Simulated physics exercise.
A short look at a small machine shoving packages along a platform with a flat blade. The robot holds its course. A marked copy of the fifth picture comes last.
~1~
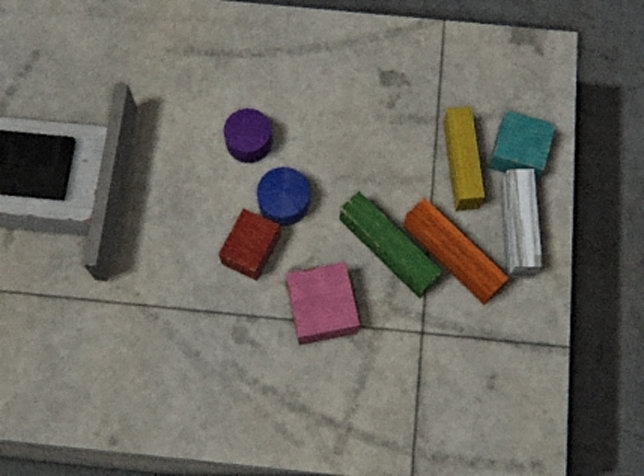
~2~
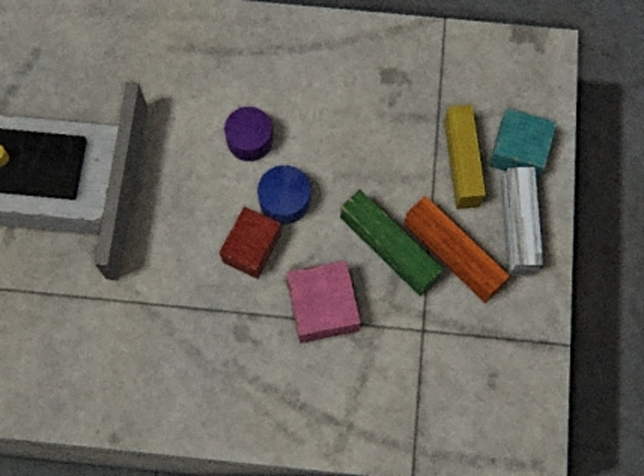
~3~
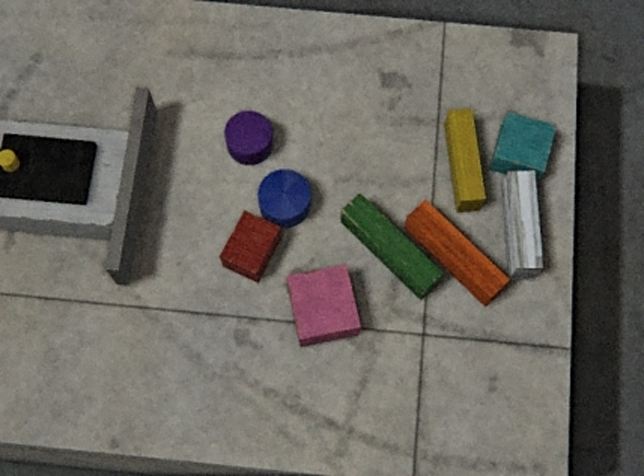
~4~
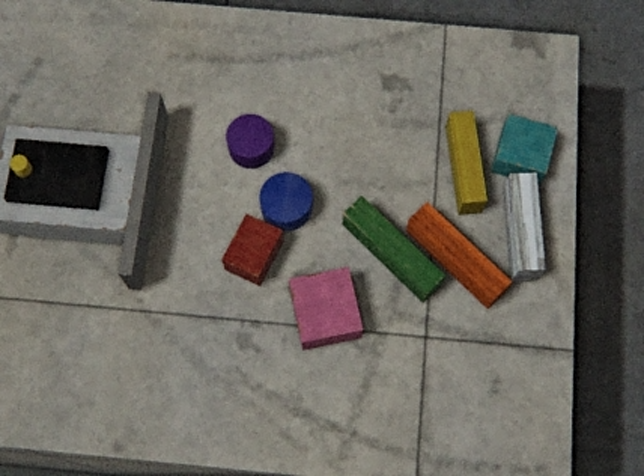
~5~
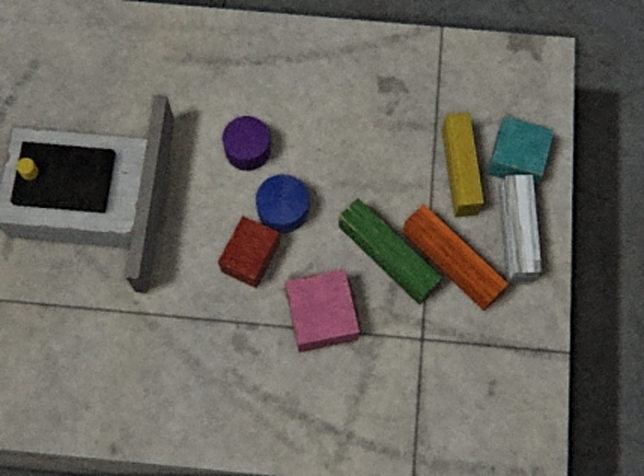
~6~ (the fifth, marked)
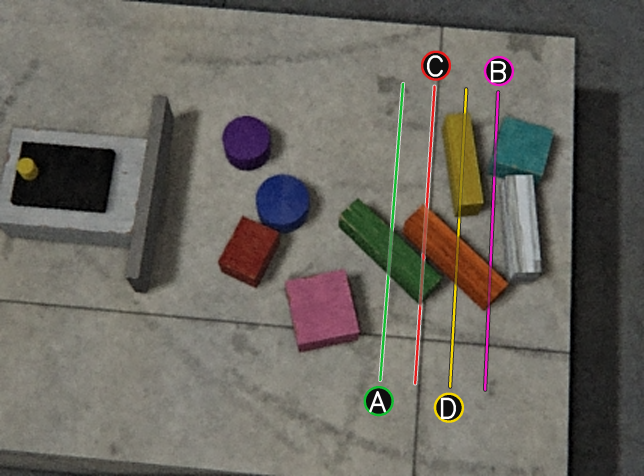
The footage shows a small gray machine with a flat blade moving slowly rightward from the left side of a platform, while the colored blocks, bars and two round canisters ahead of it stay in place, untouched.
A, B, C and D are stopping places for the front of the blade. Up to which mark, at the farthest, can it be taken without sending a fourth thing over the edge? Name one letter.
No farther than B.
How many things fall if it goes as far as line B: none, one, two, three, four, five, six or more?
Three.
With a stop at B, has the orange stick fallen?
Yes.
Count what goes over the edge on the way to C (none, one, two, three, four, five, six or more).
By then, none.
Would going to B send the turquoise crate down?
Yes.
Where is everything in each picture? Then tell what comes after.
The first frame shows yellow stick (464, 159); blue canister (284, 197); green bar (390, 244).
The second frame shows robot (41, 164); purple canister (249, 134).
The third frame shows robot (51, 169); turquoise crate (522, 147).
The fourth frame shows robot (64, 174); white stick (524, 227).
The fifth frame shows robot (71, 177); yellow stick (462, 165); blue canister (283, 205); green bar (389, 251).
On the marked copy, A at (392, 225); B at (492, 234); C at (425, 228); D at (459, 231).
Following B. Soon after the start, robot (193, 188); purple canister (309, 149); red crate (293, 254).
Later, robot (319, 199); white stick (525, 229); turquoise crate (525, 150).
In the end, robot (417, 208); white stick over the edge; orange stick over the edge; three fallen.
As for the rest, A is within the limit but short; C is within the limit but short; D is within the limit but short.
